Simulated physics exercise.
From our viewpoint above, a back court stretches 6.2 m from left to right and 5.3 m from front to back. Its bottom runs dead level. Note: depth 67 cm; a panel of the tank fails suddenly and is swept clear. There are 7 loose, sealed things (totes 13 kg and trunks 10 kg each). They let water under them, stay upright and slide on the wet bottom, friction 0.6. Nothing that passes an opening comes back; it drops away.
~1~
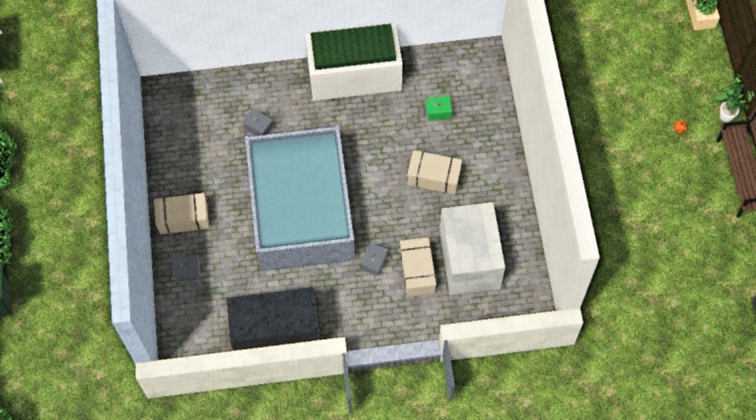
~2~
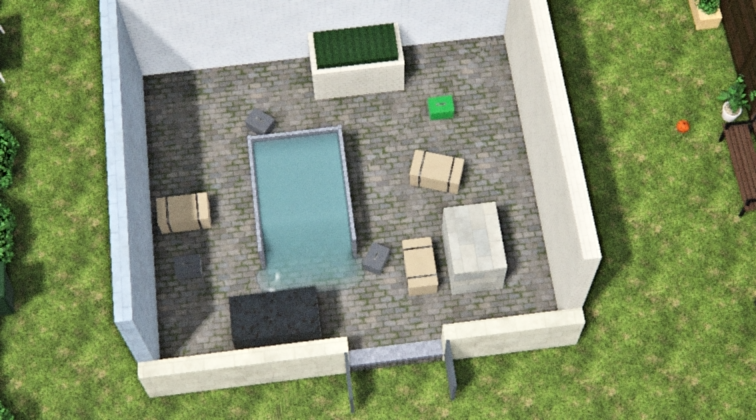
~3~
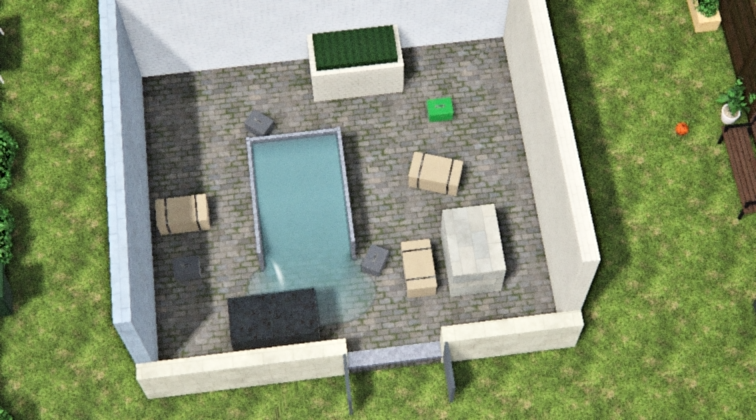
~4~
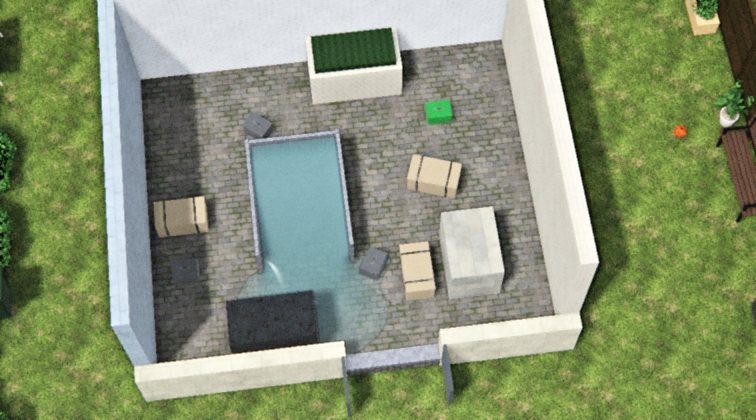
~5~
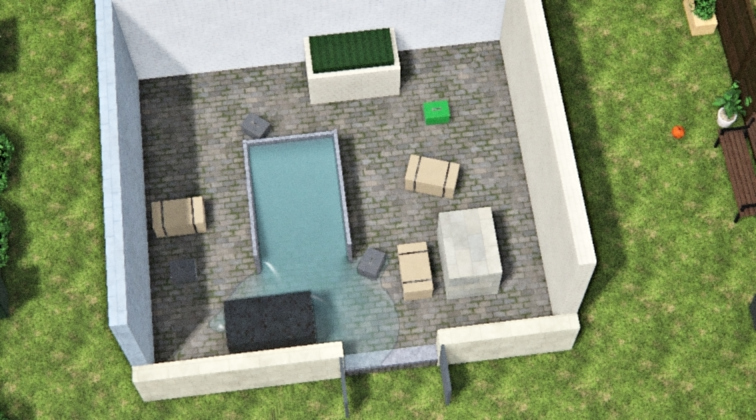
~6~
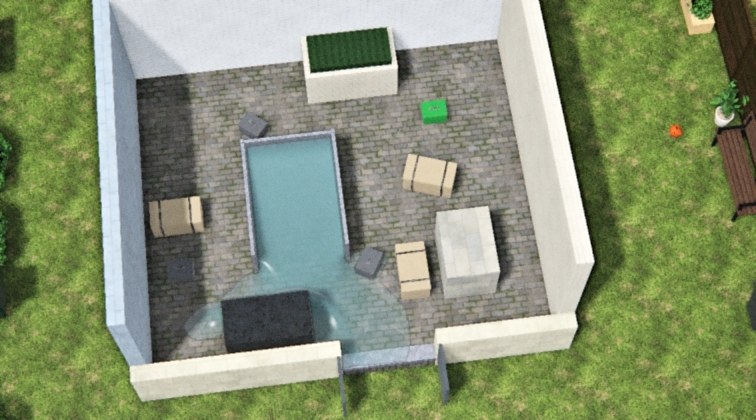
Walled back court seen from above, the near side of a water tank giving way and water spreading around a dark block.
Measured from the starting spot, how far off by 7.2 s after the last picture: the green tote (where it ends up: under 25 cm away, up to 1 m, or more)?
It comes to rest near its start.
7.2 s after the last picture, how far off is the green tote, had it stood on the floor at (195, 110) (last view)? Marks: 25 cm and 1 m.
In the end it keeps its place.
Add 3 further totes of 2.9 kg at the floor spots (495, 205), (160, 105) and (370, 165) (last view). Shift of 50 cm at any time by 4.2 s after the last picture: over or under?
Note, same order as listed: Beyond the limit, beyond the limit, inside the limit.
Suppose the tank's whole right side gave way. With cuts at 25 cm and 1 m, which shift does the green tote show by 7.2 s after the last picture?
Outcome for the green tote: It edges some way.
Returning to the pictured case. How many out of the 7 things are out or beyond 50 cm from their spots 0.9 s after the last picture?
0 in all.
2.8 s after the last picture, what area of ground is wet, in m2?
Flooded: Near 18 m2.
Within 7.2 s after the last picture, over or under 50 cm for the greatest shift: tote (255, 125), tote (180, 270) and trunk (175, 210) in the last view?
In turn: Less, over, over.
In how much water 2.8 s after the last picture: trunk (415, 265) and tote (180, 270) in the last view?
I'd estimate 1 cm for the first and 5 cm for the second.
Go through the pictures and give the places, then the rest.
The green tote at (439, 105), on the bottom; 2.6 m2 under water; 0 of 7 have shifted, in the first frame.
The green tote at (441, 104) rests on the ground; water covers 3.4 m2; 0 of 7 have shifted, in the second frame.
The green tote at (440, 106), on the bottom; water covers 4.2 m2; 0 of 7 have shifted, in the third frame.
The green tote at (439, 109) rests on the ground; water covers 5.0 m2; 0 of 7 have shifted, in the fourth frame.
The green tote at (437, 109) rests on the ground; 5.5 m2 under water; 0 of 7 have shifted, in the fifth frame.
The green tote at (434, 109) rests on the ground; water covers 6.0 m2; 0 of 7 have shifted, in the sixth frame.
Then, 0.9 s after the last picture the green tote is near (434, 109), 0.0 m from its start, aground; 0 of 7 are out; 0 afloat.
Then, 2.8 s after the last picture the green tote is near (434, 109), 0.0 m from its start, aground; 0 of 7 are out; 0 afloat.
Then, 4.8 s after the last picture the green tote is near (434, 109), 0.0 m from its start, aground; 0 of 7 are out; 0 afloat.
Then, 7.2 s after the last picture the green tote is near (434, 109), 0.0 m from its start, aground; 0 of 7 are out; 0 afloat.
